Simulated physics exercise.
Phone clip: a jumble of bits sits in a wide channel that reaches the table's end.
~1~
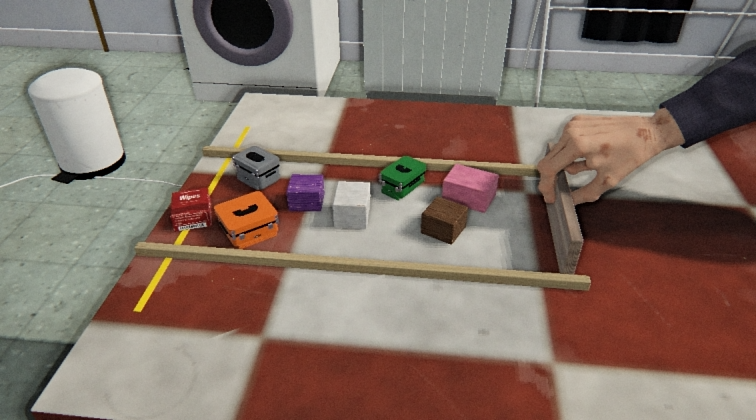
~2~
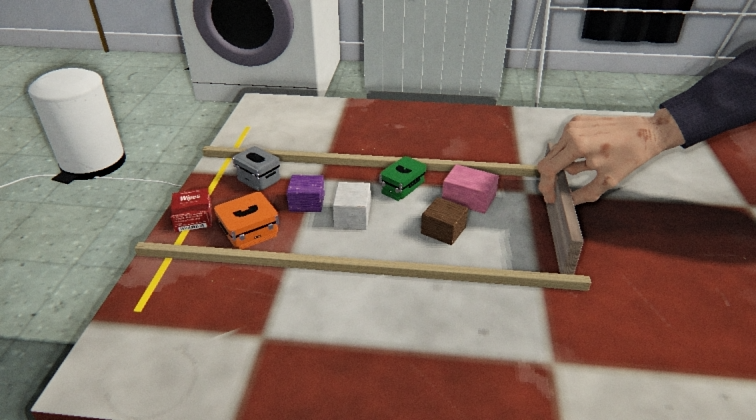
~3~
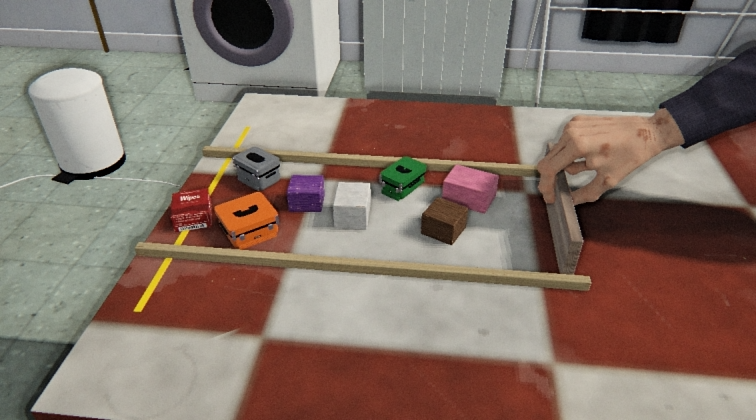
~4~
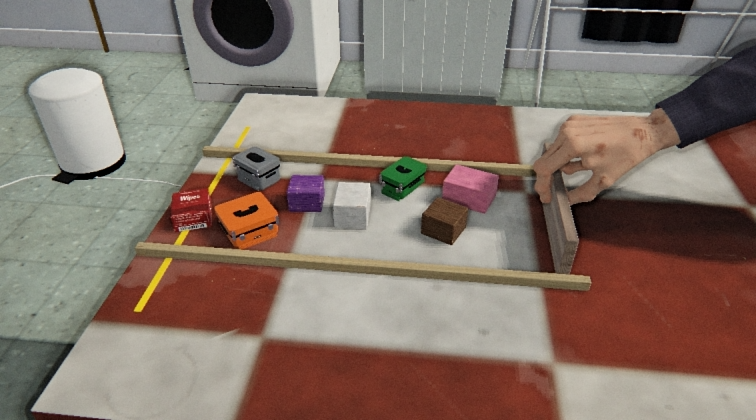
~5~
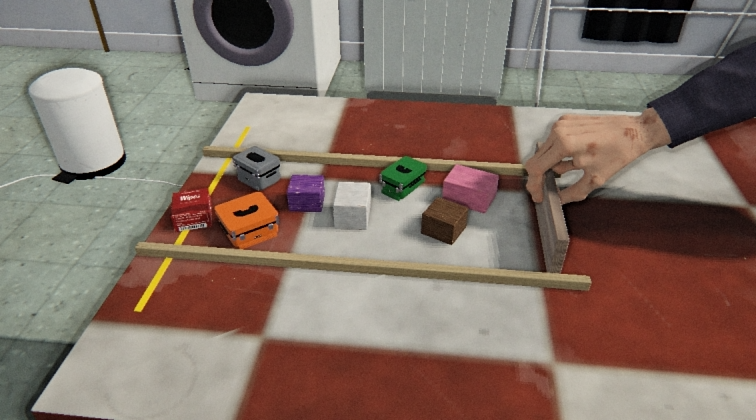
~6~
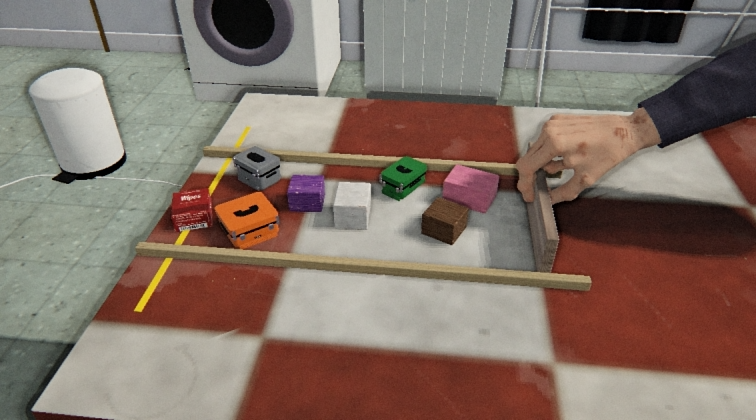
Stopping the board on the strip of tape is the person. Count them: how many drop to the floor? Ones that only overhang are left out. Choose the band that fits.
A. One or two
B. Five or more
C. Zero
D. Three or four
Answer: B.
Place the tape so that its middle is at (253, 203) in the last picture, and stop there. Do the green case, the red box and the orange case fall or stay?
As for the green case, it keeps its spot; the red box does not stay; the orange case does not stay.
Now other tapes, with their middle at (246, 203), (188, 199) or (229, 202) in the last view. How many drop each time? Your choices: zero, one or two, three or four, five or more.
Results per position - 1 or 2 / at least five / three to four.
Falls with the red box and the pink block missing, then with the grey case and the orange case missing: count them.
The number fallen is 4, and in the other try 3.
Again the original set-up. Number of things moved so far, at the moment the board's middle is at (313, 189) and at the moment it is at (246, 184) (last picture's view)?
Counts: 8 / 8.
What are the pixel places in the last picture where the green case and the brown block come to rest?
One is at about (205, 156), the other at about (175, 208).
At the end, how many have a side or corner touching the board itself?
That would be 3 of them.
Early on, none off yet; red box at rest near (192, 209); grey case at rest near (258, 169); orange case at rest near (248, 221).
A while later, none off yet; red box travelled about its own width near (167, 206); grey case travelled a little near (247, 161); orange case travelled about its own width near (202, 223).
Finally, the number that fall off is five or more; lost, white block, purple block, orange case, grey case and red box.
